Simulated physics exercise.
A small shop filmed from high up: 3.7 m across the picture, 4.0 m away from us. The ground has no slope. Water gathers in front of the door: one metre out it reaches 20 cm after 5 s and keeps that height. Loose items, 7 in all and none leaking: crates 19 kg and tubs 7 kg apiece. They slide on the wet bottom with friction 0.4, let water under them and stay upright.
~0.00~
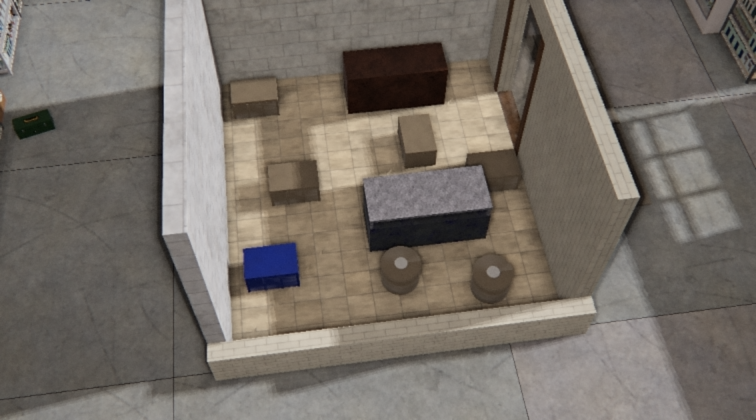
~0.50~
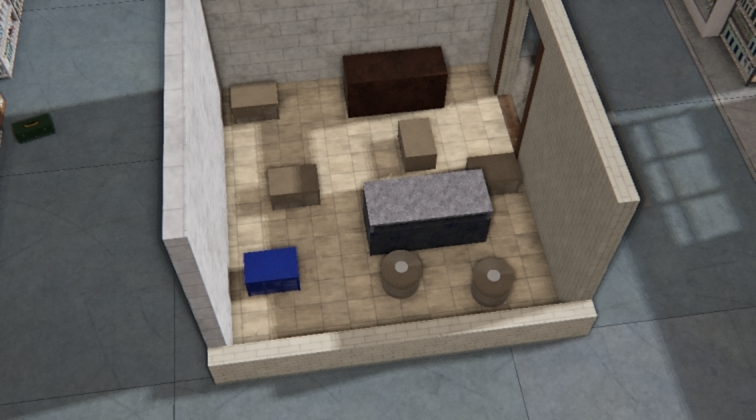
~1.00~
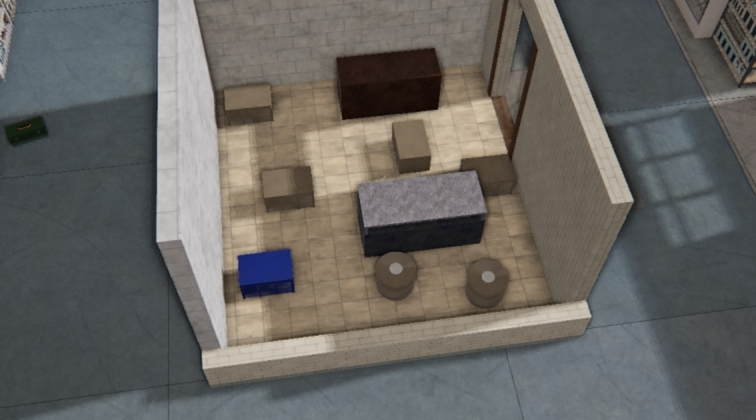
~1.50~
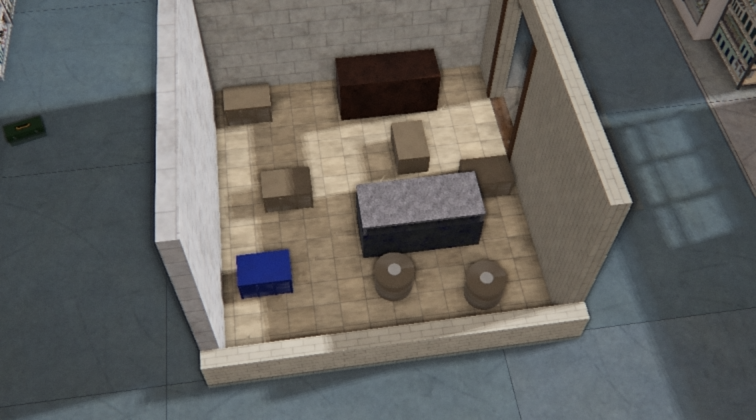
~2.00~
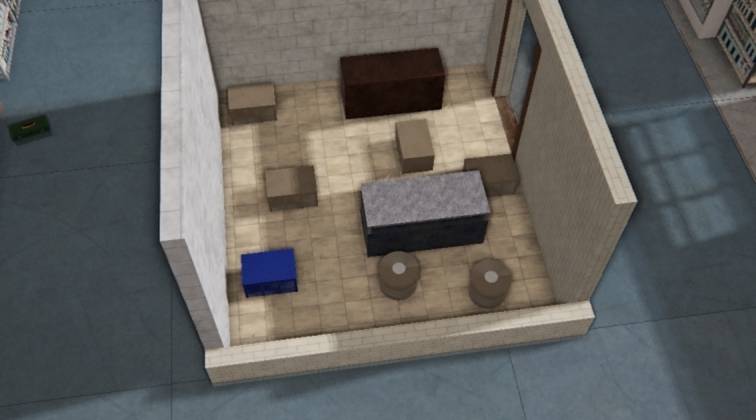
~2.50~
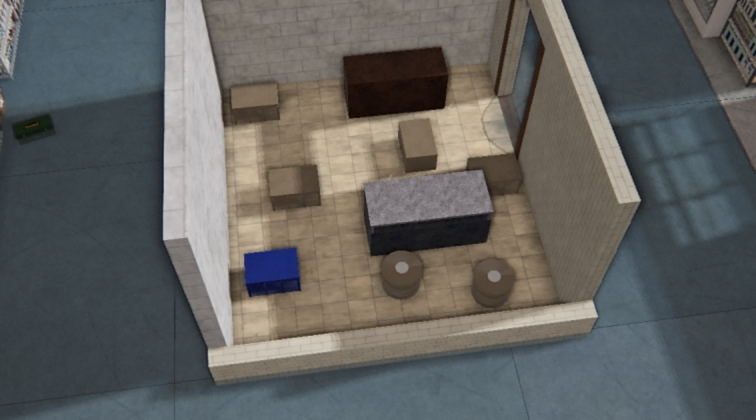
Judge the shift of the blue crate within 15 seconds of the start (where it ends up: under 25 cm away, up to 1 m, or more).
The blue crate gets carried off.
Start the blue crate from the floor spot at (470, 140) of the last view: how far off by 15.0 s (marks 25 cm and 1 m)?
It travels far.
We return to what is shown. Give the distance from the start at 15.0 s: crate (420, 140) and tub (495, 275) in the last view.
In turn: 150 cm, 150 cm.
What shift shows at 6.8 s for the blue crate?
Roughly 0 cm by then.
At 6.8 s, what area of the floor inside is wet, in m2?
Roughly 8.0 m2.
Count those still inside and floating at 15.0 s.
I count 7.
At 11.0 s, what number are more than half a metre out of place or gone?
By then 4.
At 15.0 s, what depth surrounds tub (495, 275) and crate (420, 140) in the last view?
About 9 and 12 cm.
After 3.5 s the blue crate is near (271, 265), 0.0 m from its start, aground; 0 afloat.
After 6.8 s the blue crate is near (271, 265), 0.0 m from its start, aground; 1 afloat.
After 11.0 s the blue crate is near (276, 315), 0.6 m from its start, afloat; 4 afloat.
After 15.0 s the blue crate is near (505, 282), 2.6 m from its start, afloat; 7 afloat.
